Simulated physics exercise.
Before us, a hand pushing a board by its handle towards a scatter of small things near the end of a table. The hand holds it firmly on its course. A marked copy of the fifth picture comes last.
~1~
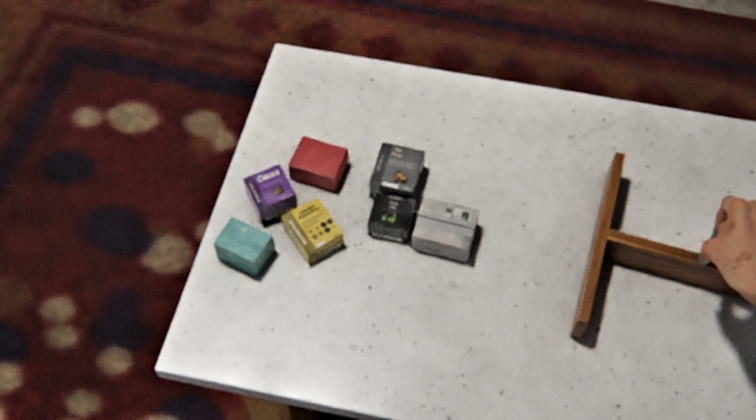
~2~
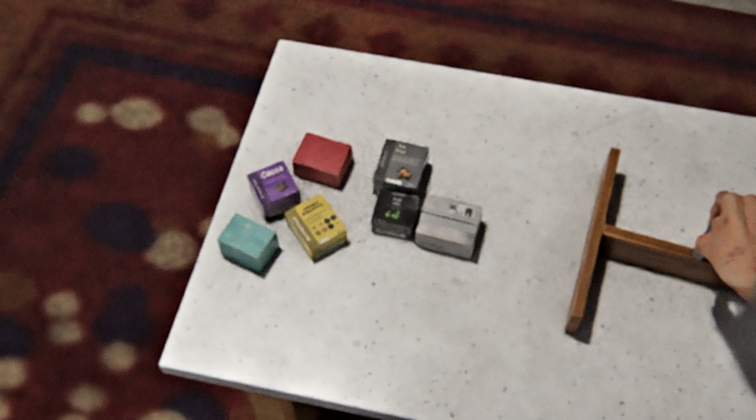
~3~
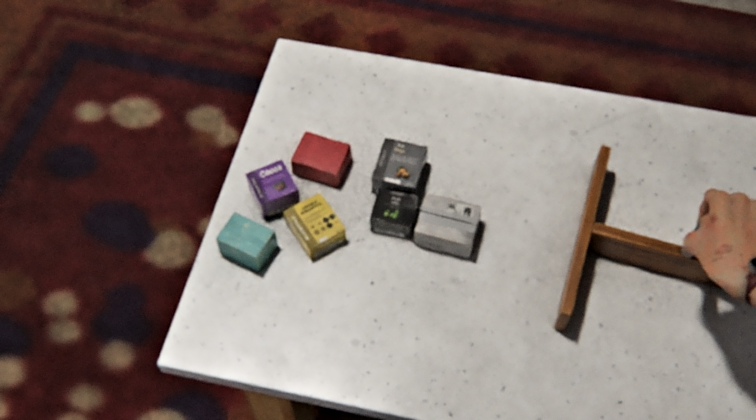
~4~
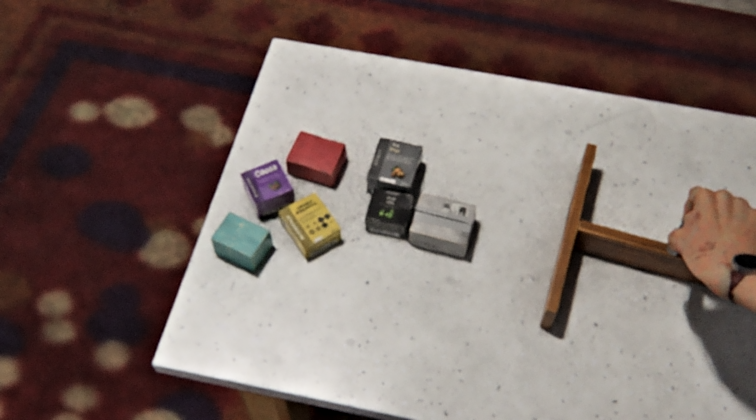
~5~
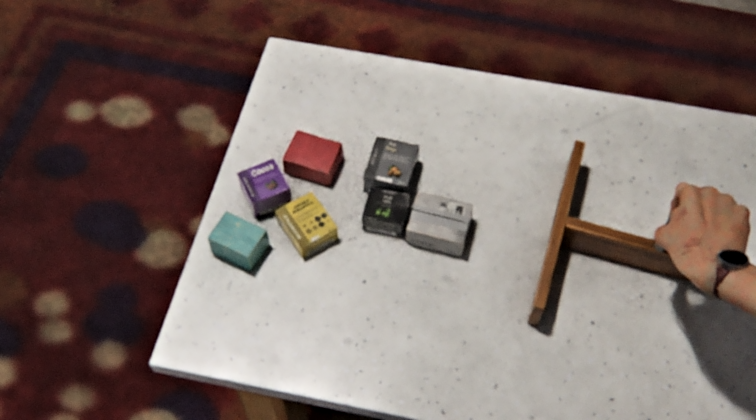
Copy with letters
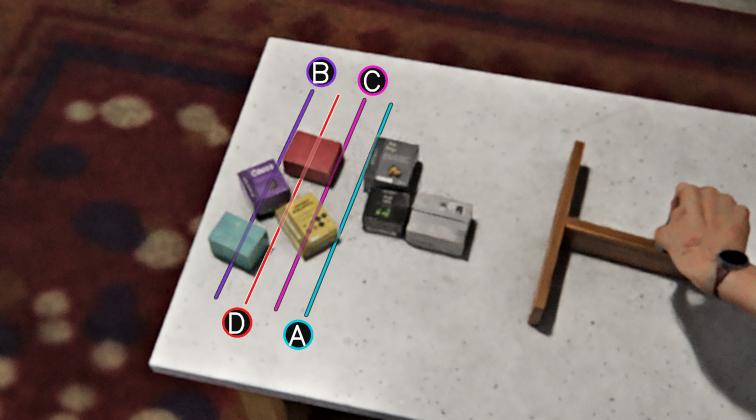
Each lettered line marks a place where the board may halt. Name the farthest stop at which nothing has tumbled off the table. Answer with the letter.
The farthest safe stop is A.
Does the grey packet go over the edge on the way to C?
No.
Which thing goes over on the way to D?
The purple packet.
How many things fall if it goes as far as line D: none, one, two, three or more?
One.
On the marked copy, A at (352, 202); B at (268, 186); C at (324, 197); D at (296, 192).
With A. Early on, board (486, 206); turquoise block (239, 242); purple packet (265, 188).
Further on, board (411, 192); red block (305, 153); yellow packet (295, 229).
At the end, board (356, 182); purple packet (226, 177); turquoise block (235, 246); nothing has fallen.
As for the rest, B drops the purple packet, black packet and red block; C drops the purple packet; D drops the purple packet.
